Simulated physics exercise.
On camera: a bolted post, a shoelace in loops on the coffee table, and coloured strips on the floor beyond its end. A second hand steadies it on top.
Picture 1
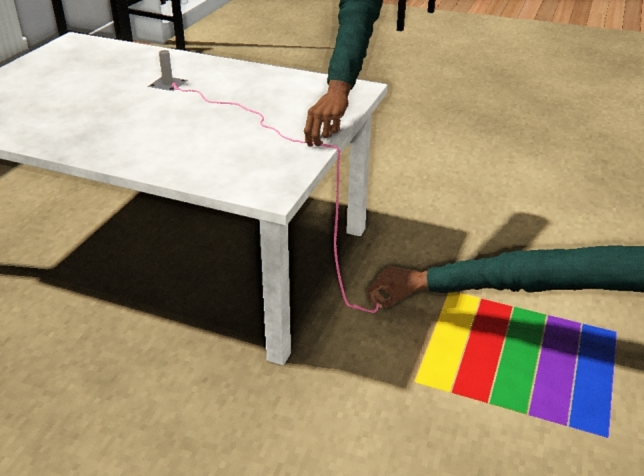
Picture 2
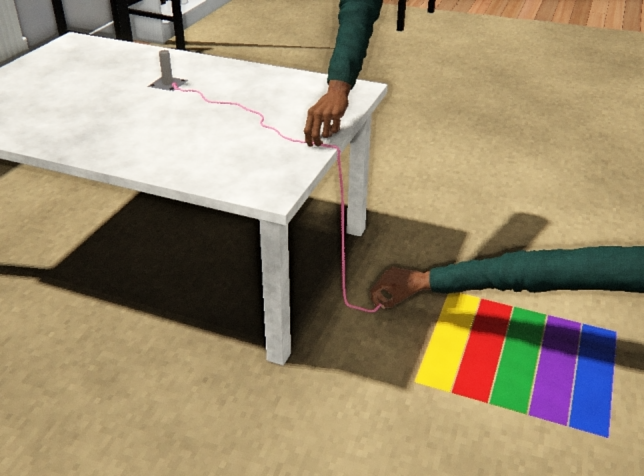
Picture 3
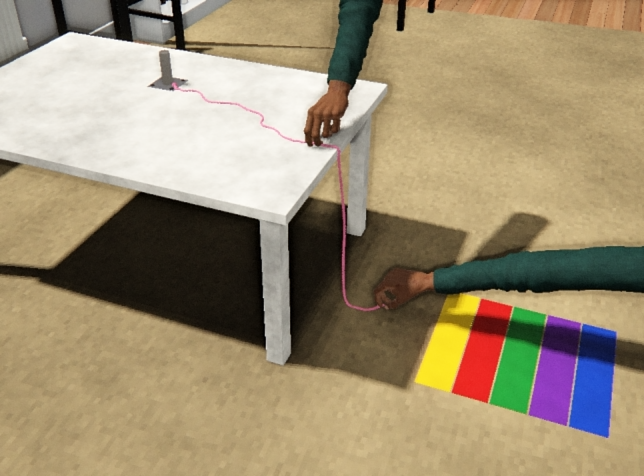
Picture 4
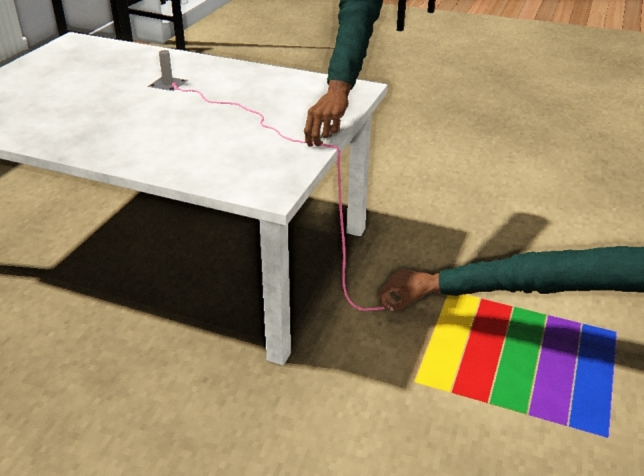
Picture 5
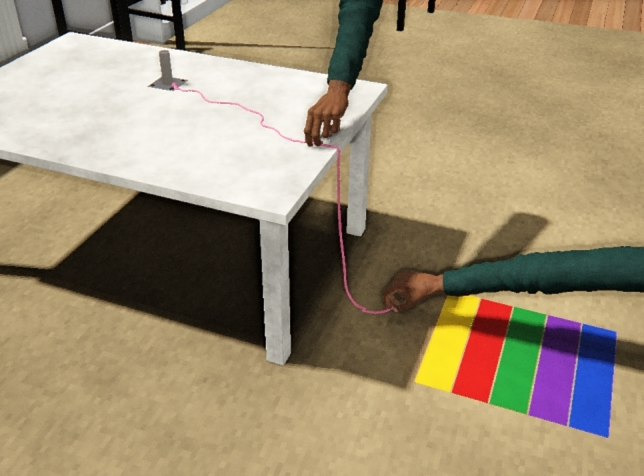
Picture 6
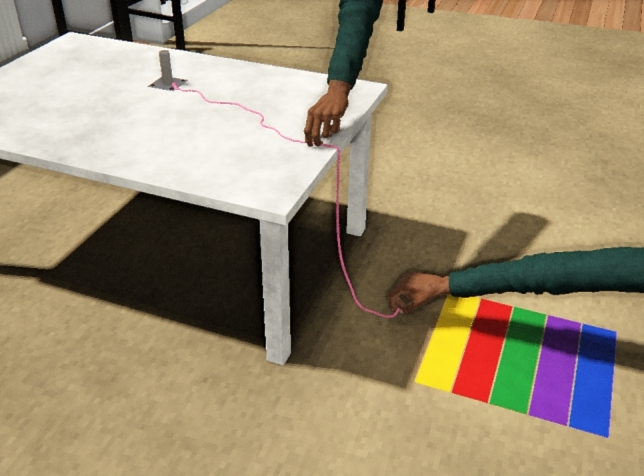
On a white table, one hand held a pink shoelace at the edge while another, near the floor, drew its hanging end slightly right, beside yellow, red, green, purple and blue strips.
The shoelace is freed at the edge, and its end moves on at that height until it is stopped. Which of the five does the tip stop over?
Over green.
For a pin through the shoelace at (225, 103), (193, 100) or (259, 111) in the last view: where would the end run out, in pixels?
Try by try, around (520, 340), (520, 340) and (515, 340).
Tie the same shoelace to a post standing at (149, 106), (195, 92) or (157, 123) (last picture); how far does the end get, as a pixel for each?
About (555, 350), (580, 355) and (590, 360).
Soon after, end near (470, 327); over red.
Then, end near (506, 337); over green.
At full stretch, end near (528, 342); over green. The end stops over the green strip.
